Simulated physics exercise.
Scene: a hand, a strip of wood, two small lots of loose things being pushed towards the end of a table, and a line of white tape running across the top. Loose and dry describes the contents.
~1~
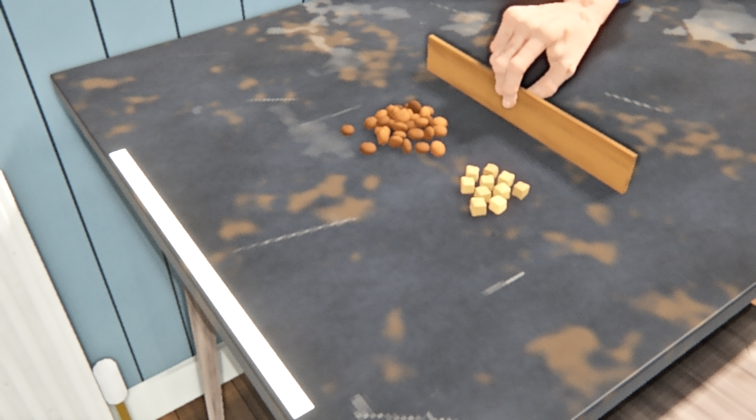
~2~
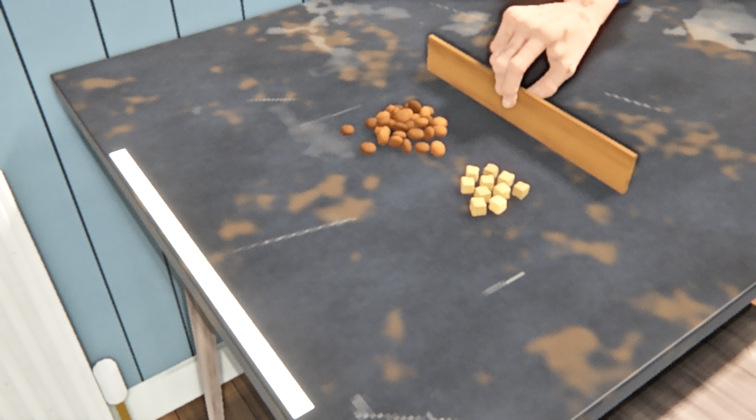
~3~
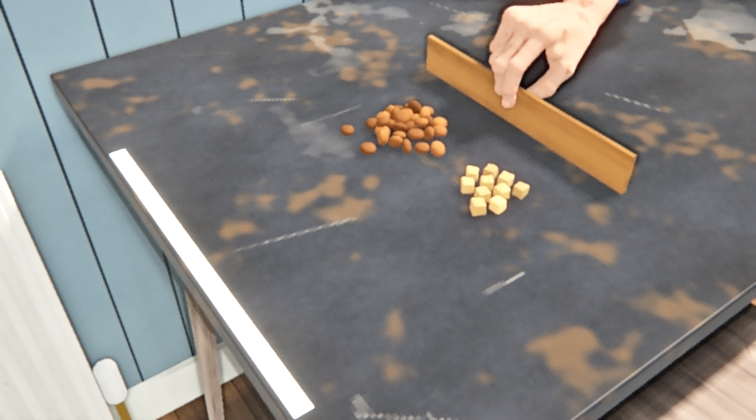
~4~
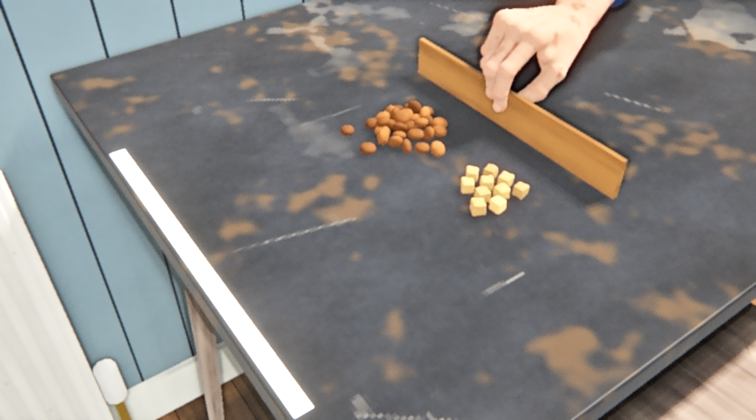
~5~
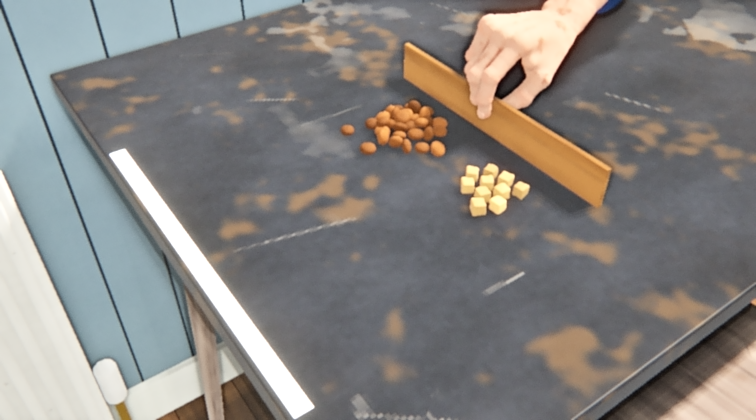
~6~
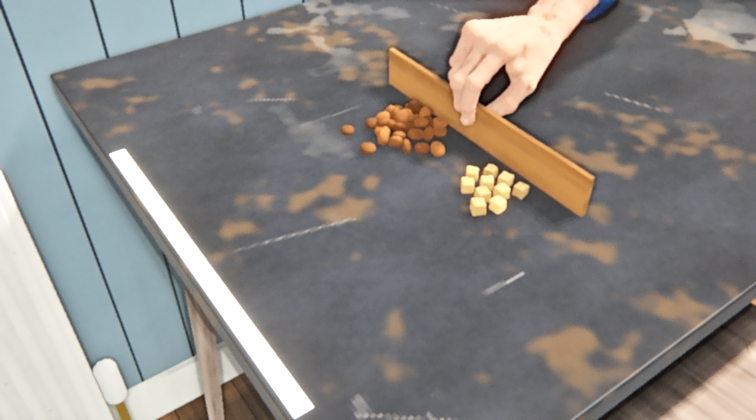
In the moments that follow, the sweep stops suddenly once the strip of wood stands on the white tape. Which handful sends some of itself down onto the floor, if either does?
At the end, nearer handful: Some falls, farther handful: Some falls.
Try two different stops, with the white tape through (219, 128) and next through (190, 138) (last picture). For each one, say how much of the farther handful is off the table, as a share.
About 0 per cent, then 0 per cent.
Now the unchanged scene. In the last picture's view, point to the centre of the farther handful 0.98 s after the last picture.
Its centre sits near (289, 174).
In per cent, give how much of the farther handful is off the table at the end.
About 100%.
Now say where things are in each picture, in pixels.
The first frame shows strip of wood at (614, 163), at rest; white tape at (124, 161), right by the edge; edge at (183, 269); nearer handful at (487, 183), a few small wooden cubes; farther handful at (410, 126), some bits of dog kibble.
The second frame shows strip of wood at (614, 163), at rest; farther handful at (410, 126).
The third frame shows strip of wood at (613, 164), at rest; nearer handful at (487, 183).
The fourth frame shows strip of wood at (604, 168); farther handful at (410, 126).
The fifth frame shows strip of wood at (588, 177); nearer handful at (487, 183).
The sixth frame shows strip of wood at (572, 185); white tape at (124, 161); edge at (183, 269); nearer handful at (487, 183); farther handful at (410, 126).
Then, 0.98 s after the last picture, strip of wood still moving, near (342, 161); nearer handful all on the table, its front near (367, 249); farther handful all on the table, its front near (271, 196).
Then, 1.98 s after the last picture, strip of wood stopped at the white tape; nearer handful all over the edge; farther handful all over the edge.
At rest, strip of wood stopped at the white tape; nearer handful all over the edge; farther handful all over the edge.
